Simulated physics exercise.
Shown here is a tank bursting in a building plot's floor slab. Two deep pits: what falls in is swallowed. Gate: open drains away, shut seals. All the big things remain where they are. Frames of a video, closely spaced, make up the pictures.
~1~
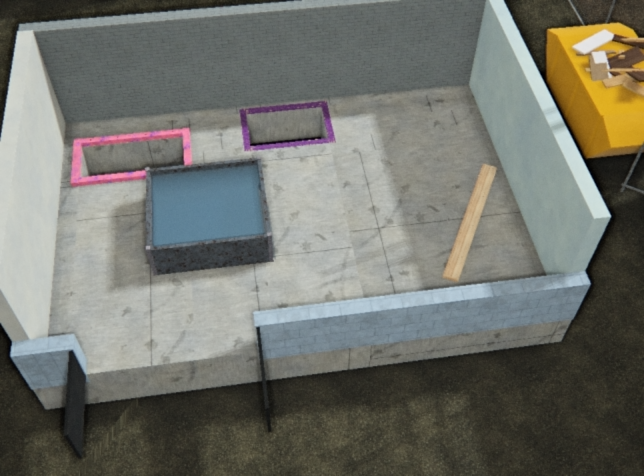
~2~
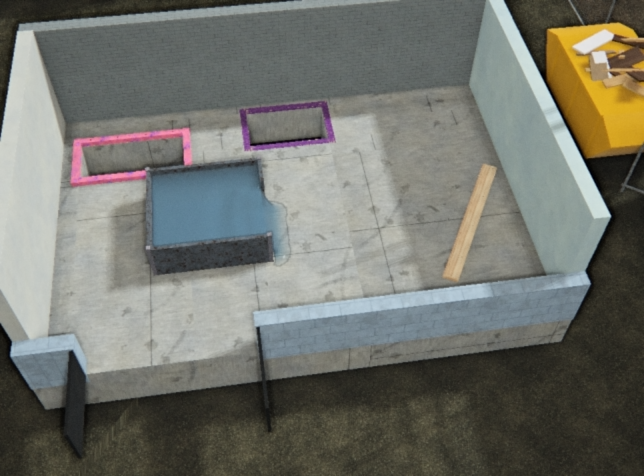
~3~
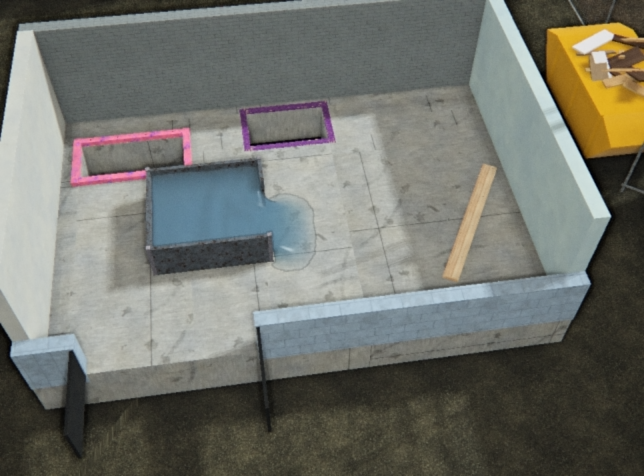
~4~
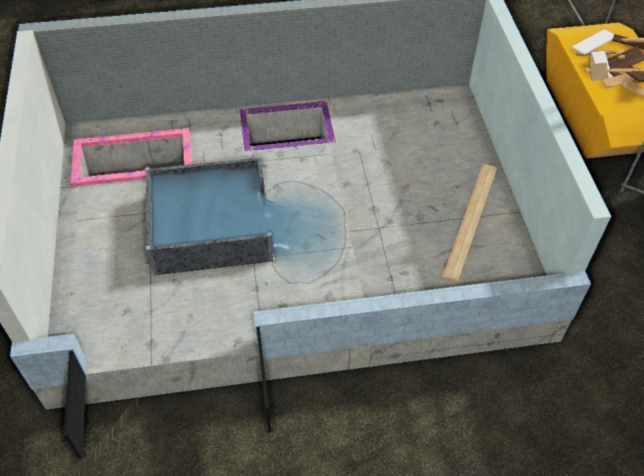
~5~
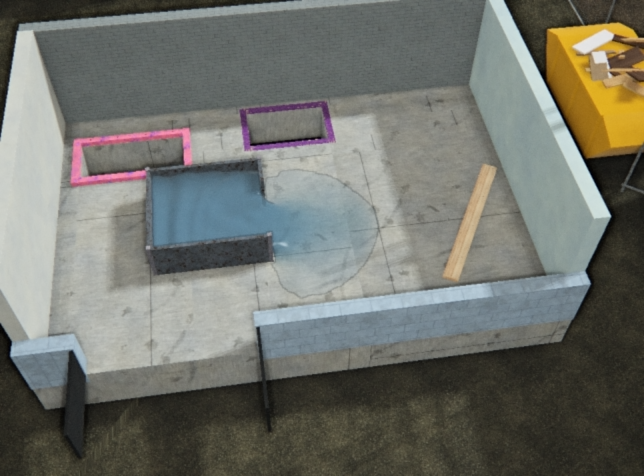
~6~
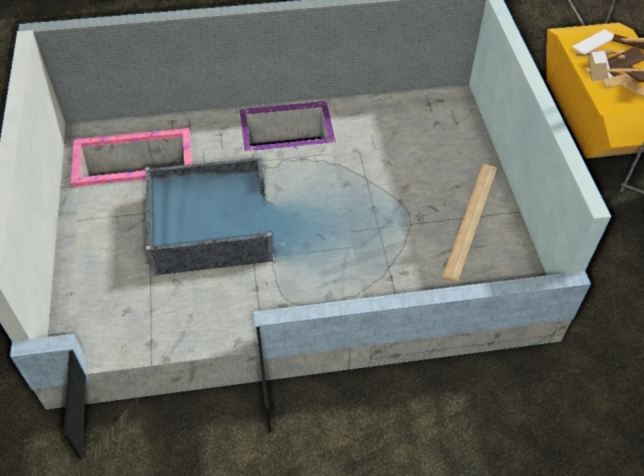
A walled concrete slab holds a tank whose water bursts rightward and spreads across the floor.
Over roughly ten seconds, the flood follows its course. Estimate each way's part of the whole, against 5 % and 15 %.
Gate: Smaller than five per cent; purple pit: Greater than fifteen per cent; pink pit: Smaller than five per cent.
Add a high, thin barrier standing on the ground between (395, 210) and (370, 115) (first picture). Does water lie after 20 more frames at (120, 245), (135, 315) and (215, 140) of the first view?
Going one after another, I'd say kept clear of the flood, then kept clear of the flood, then kept clear of the flood.
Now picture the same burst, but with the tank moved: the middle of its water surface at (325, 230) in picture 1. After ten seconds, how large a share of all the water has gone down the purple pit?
The purple pit gets around 25 per cent.
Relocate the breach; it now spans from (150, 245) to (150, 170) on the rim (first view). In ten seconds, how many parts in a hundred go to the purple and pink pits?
Shares: Purple at 12 percent, pink at 10 percent.
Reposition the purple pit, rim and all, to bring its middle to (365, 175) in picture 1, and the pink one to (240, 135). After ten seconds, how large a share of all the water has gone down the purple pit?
Result - purple pit, 30 in a hundred.
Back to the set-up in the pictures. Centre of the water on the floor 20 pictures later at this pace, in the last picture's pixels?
Roughly at (378, 216).
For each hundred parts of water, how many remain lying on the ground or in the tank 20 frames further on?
Estimate: Near 100 %.
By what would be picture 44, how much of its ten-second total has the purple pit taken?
Roughly 25 per cent.
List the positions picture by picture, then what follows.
The first frame shows the open tank at (207, 205) is whole and still.
In the second frame, the front is at (280, 261), out from the gap at (265, 224).
In the third frame, water pours out at (265, 225) and has run to (300, 202).
In the fourth frame, the front is at (336, 208), out from the gap at (265, 226).
In the fifth frame, the front is at (369, 210), out from the gap at (265, 226).
In the sixth frame, the front is at (405, 226), out from the gap at (265, 226).
A moment on, water covers 30 % of the floor; the gate 0 %, the purple pit 0 %, the pink pit 0 %.
Next, water covers 45 % of the floor; the gate 0 %, the purple pit 0 %, the pink pit 0 %.
Then, water covers 50 % of the floor; the gate 0 %, the purple pit 0 %, the pink pit 0 %.
Later, water covers 55 % of the floor; the gate 0 %, the purple pit 5 %, the pink pit 0 %.
In the end, water covers 70 % of the floor; the gate 0 %, the purple pit 19 %, the pink pit 0 %.
